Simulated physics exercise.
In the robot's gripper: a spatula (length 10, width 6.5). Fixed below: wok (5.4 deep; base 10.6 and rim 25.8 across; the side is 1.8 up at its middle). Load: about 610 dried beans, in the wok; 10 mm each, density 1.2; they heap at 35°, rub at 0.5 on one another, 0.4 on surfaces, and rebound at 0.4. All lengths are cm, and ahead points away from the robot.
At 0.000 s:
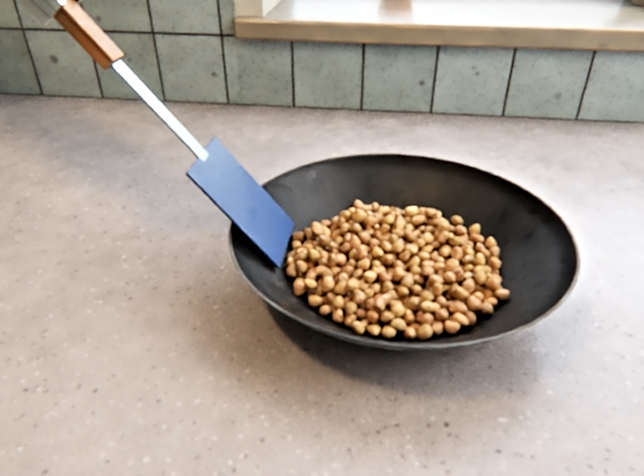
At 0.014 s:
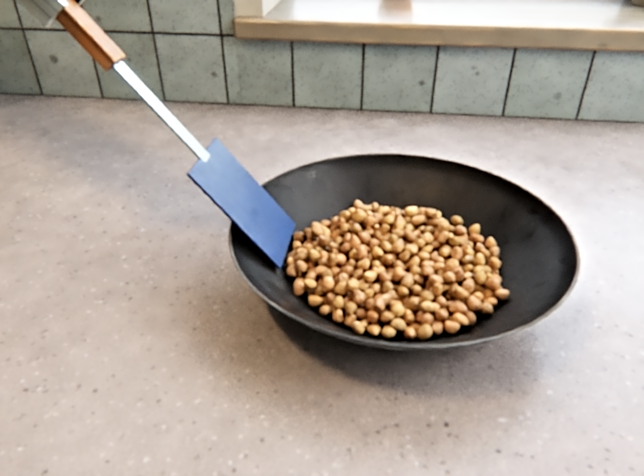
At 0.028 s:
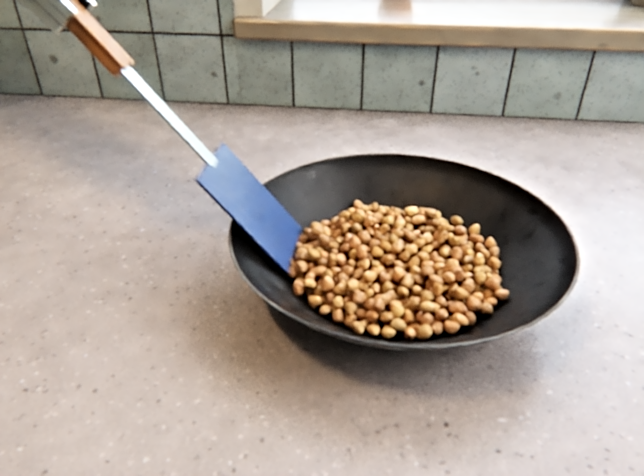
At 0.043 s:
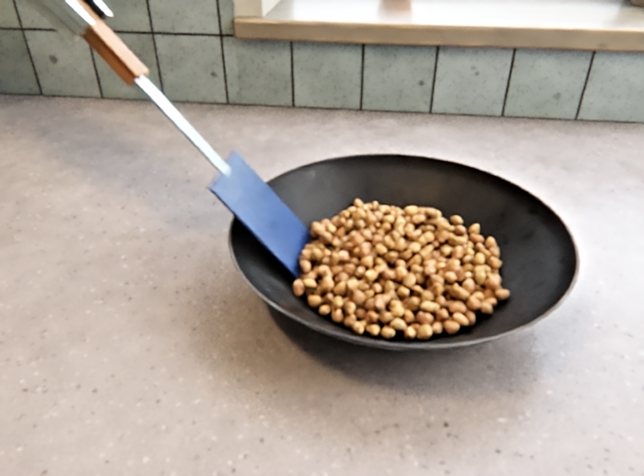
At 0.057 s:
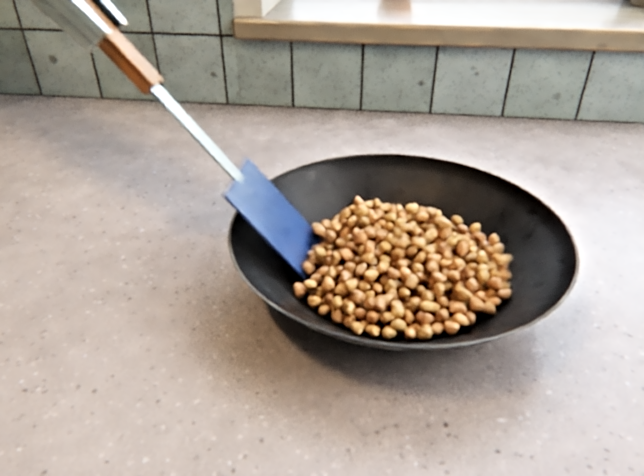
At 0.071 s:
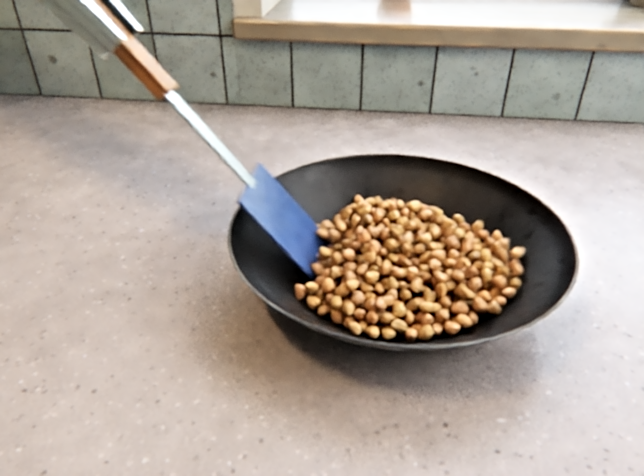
On a speckled kitchen counter, a robot gripper held a blue spatula at the left of a black wok, then slid it down and right into the heaped beans, nudging some rightward.
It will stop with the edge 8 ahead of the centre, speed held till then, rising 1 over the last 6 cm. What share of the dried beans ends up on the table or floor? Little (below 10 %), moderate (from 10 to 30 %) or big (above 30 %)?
A moderate share, from 10 to 30 %, ends on the table or floor.
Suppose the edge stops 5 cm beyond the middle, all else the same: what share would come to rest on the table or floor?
Then about 5 per cent.
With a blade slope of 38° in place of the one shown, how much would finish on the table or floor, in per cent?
It would be near 15 per cent.
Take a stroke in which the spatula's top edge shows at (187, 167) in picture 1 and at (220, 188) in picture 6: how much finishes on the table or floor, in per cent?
About 15 per cent.
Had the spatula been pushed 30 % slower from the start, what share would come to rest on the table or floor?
Then about 15 per cent.
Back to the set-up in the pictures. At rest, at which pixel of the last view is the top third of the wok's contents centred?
Around (508, 248).
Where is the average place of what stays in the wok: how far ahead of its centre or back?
About 3.5 cm ahead.
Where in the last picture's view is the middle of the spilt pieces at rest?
Near (638, 291).
By 0.14 s, sloping 51°, highest piece 5 above the table; 613 in the wok.
By 0.20 s, sloping 51°, highest piece 7 above the table; 611 in the wok, 2 on the blade or in flight.
By 0.44 s, sloping 51°, highest piece 6 above the table; 479 in the wok, 131 on the table or floor, 3 on the blade or in flight.
By 1.49 s, sloping 51°, highest piece 6 above the table; 475 in the wok, 138 on the table or floor.
Final count, 475 in the wok, 138 on the table or floor. That is 23 % on the table or floor.
